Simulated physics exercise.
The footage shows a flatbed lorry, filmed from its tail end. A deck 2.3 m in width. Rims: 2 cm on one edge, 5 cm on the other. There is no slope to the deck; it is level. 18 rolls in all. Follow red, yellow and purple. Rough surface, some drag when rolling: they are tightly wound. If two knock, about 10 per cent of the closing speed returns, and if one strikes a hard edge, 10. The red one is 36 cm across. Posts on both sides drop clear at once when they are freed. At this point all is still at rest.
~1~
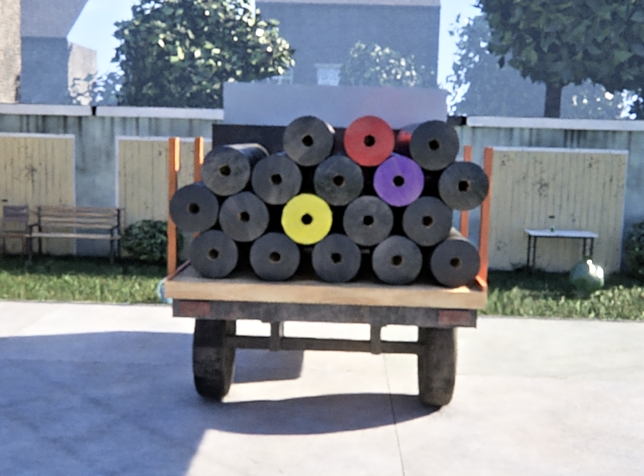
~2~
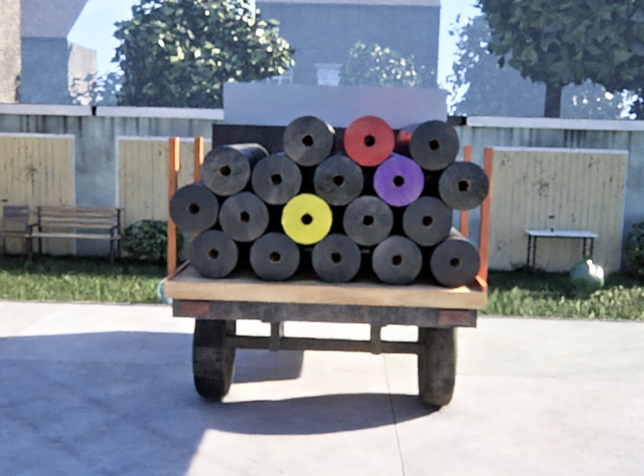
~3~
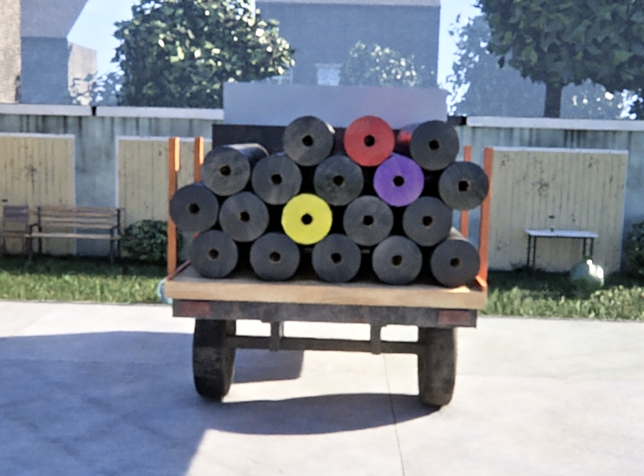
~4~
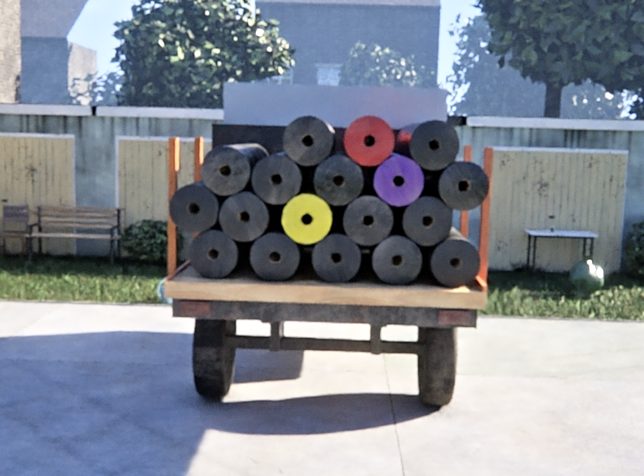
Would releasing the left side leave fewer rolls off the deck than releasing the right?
No, releasing the right side would.
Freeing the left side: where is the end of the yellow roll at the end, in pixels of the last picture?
Roughly at (215, 255).
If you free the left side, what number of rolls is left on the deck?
11 of them.
With the left side gone, after 2.2 s, red is up on others, 90 cm from the right edge; yellow is up on others, 100 cm from the left edge; purple is up on others, 65 cm from the right edge; 3 gone from the deck.
With the left side gone, finally, red is up on others, 90 cm from the left edge; yellow is on the deck, 35 cm from the left edge; purple is up on others, 75 cm from the right edge; 7 gone from the deck.
With the right side gone, after 0.9 s, red is up on others, 85 cm from the right edge; yellow is up on others, 100 cm from the left edge; purple is up on others, 60 cm from the right edge; 2 gone from the deck.
With the right side gone, finally, red is up on others, 85 cm from the right edge; yellow is up on others, 100 cm from the left edge; purple is up on others, 60 cm from the right edge; 2 gone from the deck.
